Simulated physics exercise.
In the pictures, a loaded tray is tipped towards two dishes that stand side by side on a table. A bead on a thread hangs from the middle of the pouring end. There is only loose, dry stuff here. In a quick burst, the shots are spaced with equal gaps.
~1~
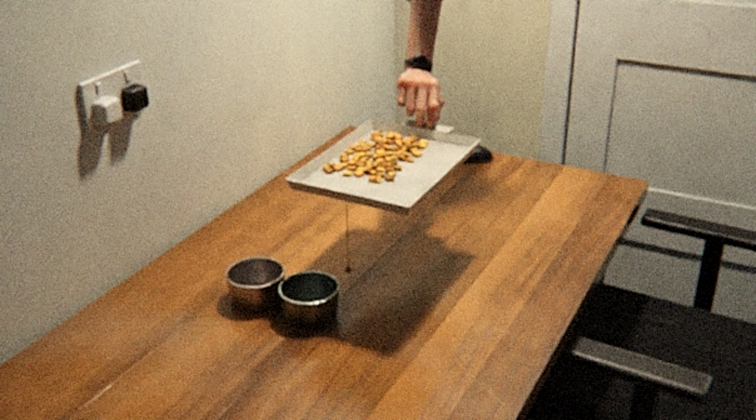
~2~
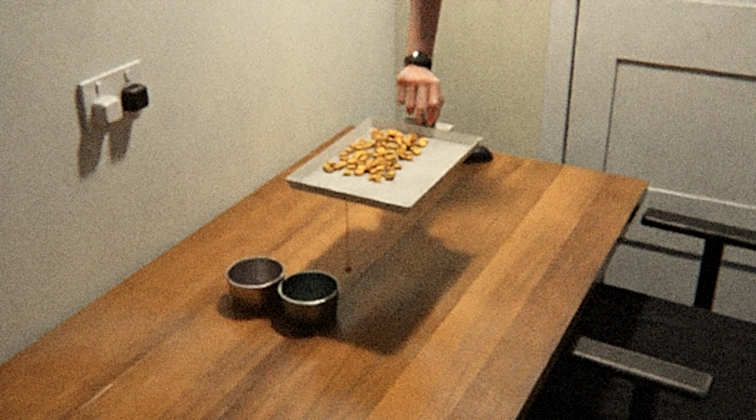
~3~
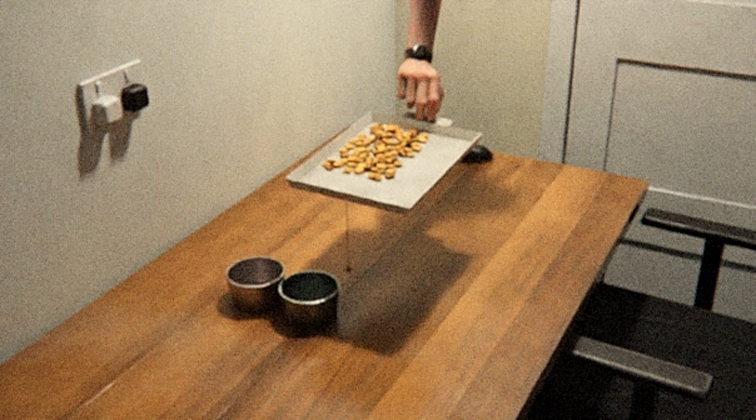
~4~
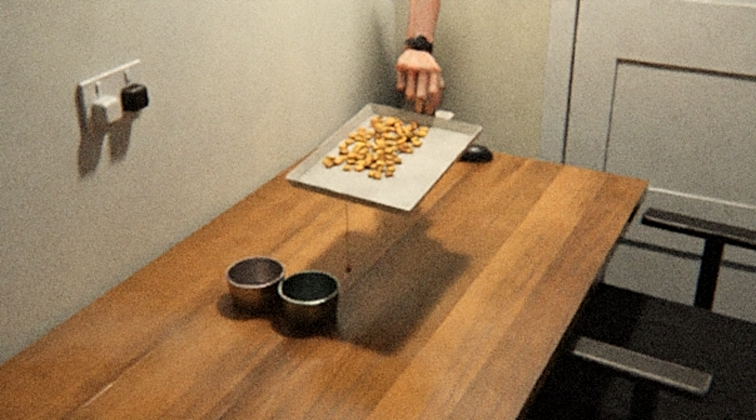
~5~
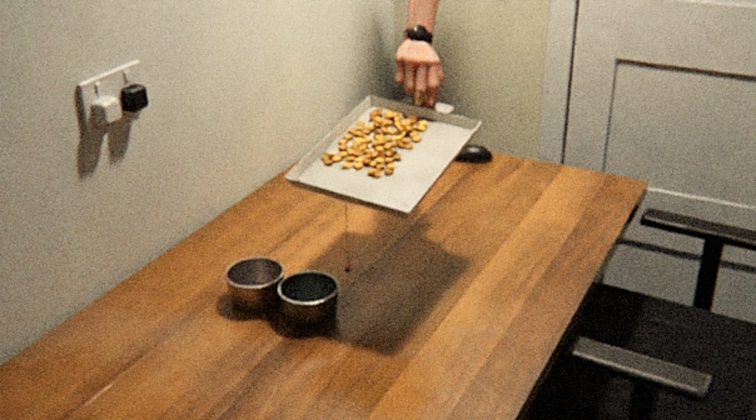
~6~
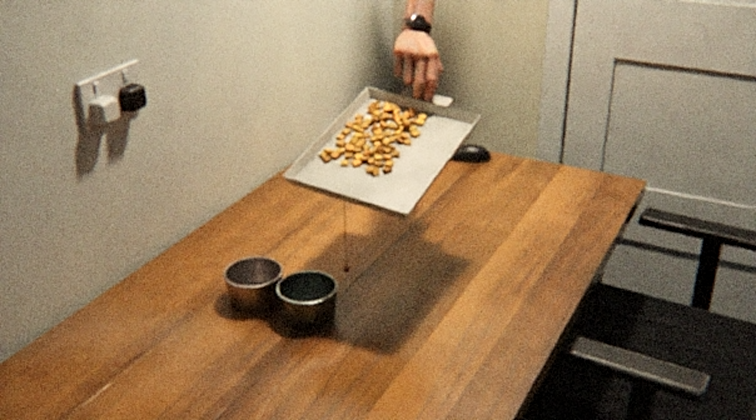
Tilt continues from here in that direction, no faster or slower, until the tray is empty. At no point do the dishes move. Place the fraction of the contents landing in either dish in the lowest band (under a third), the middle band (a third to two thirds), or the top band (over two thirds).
It goes in the lowest band.
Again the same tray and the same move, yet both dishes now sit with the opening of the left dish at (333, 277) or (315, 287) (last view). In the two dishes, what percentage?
It would be near 80 per cent first and near 60 per cent second.
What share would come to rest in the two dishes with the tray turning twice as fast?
It would be close to 0 per cent.
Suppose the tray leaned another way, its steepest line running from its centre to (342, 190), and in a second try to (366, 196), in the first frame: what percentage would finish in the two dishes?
Somewhere close to 70 % the first time, 30 % the second.
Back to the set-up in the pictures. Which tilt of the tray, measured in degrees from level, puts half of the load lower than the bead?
Roughly 100°.
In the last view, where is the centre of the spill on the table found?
Somewhere about (385, 325), I'd say.
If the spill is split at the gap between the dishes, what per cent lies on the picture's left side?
0 %, roughly.
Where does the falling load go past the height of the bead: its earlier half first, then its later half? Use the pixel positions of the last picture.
The early half goes through (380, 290), the late half through (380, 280).
Shortly afterwards, tray tipped steeply; all but a few on the tray; only a few in the air.
Next, tray tipped right over; near two thirds on the tray; near a quarter outside both; a little in the air.
Some moments later, tray tipped past a quarter turn; only a few in the right dish; all but a few outside both.
In the end, tray tipped past a quarter turn; only a few in the right dish; none at all in the left dish; all but a few outside both.
